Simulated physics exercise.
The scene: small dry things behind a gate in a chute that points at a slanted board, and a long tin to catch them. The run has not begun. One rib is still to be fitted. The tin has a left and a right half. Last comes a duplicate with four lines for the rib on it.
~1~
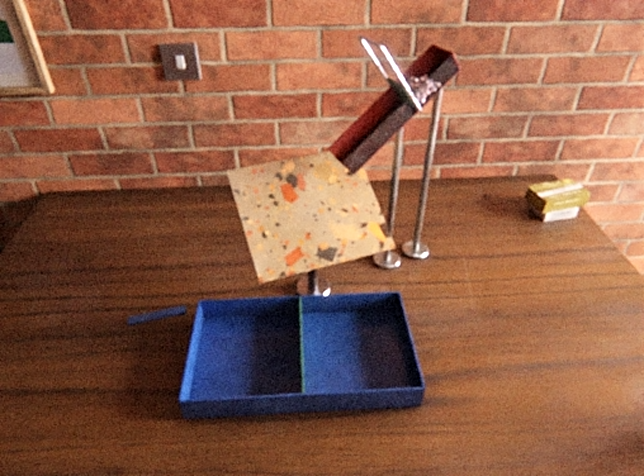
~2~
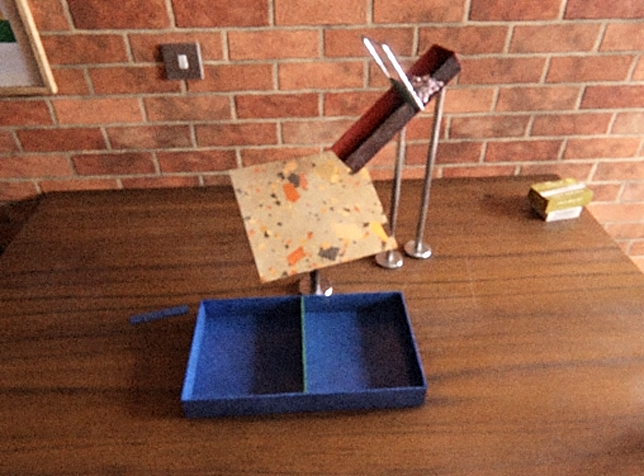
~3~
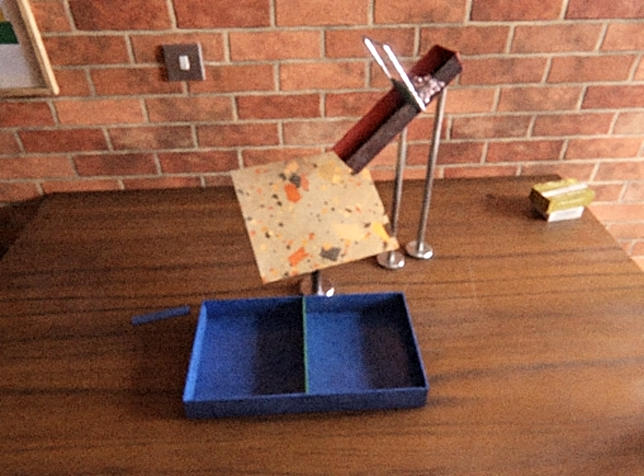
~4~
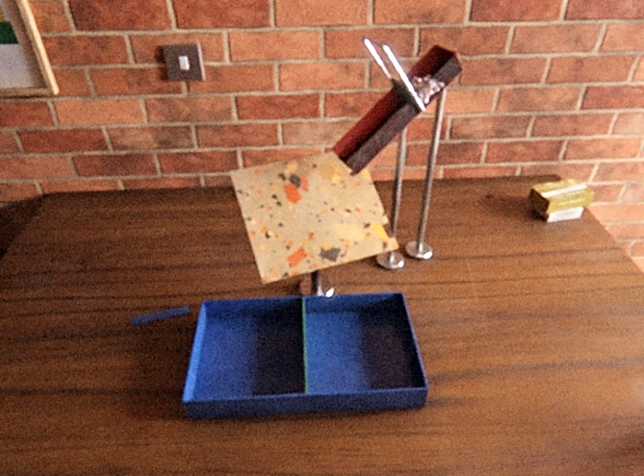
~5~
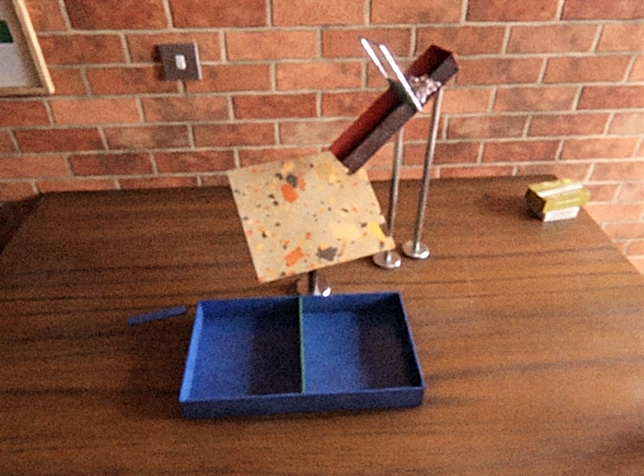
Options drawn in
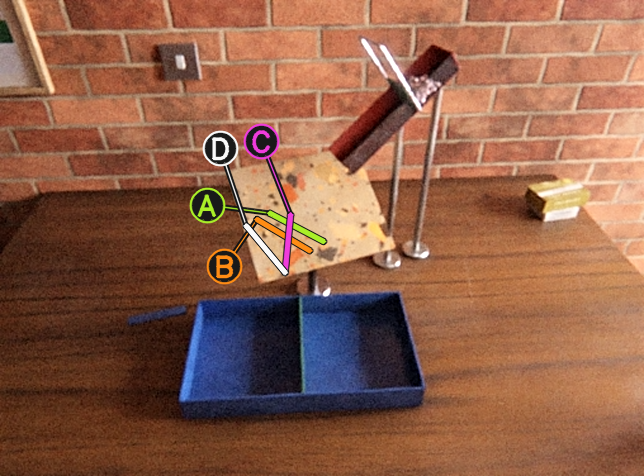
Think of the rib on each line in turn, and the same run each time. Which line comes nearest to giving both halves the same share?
Choose C.
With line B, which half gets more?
Right.
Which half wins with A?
The right half.
On the marked copy, line A from (269, 213) to (323, 241); line B from (256, 219) to (309, 250); line C from (290, 214) to (285, 271); line D from (246, 225) to (285, 272).
If A is chosen, of what is caught, a small part in the left half, nearly all in the right.
If B is chosen, of what is caught, a small part in the left half, nearly all in the right.
If C is chosen, of what is caught, about a third in the left half, about two thirds in the right.
If D is chosen, of what is caught, a small part in the left half, most in the right.
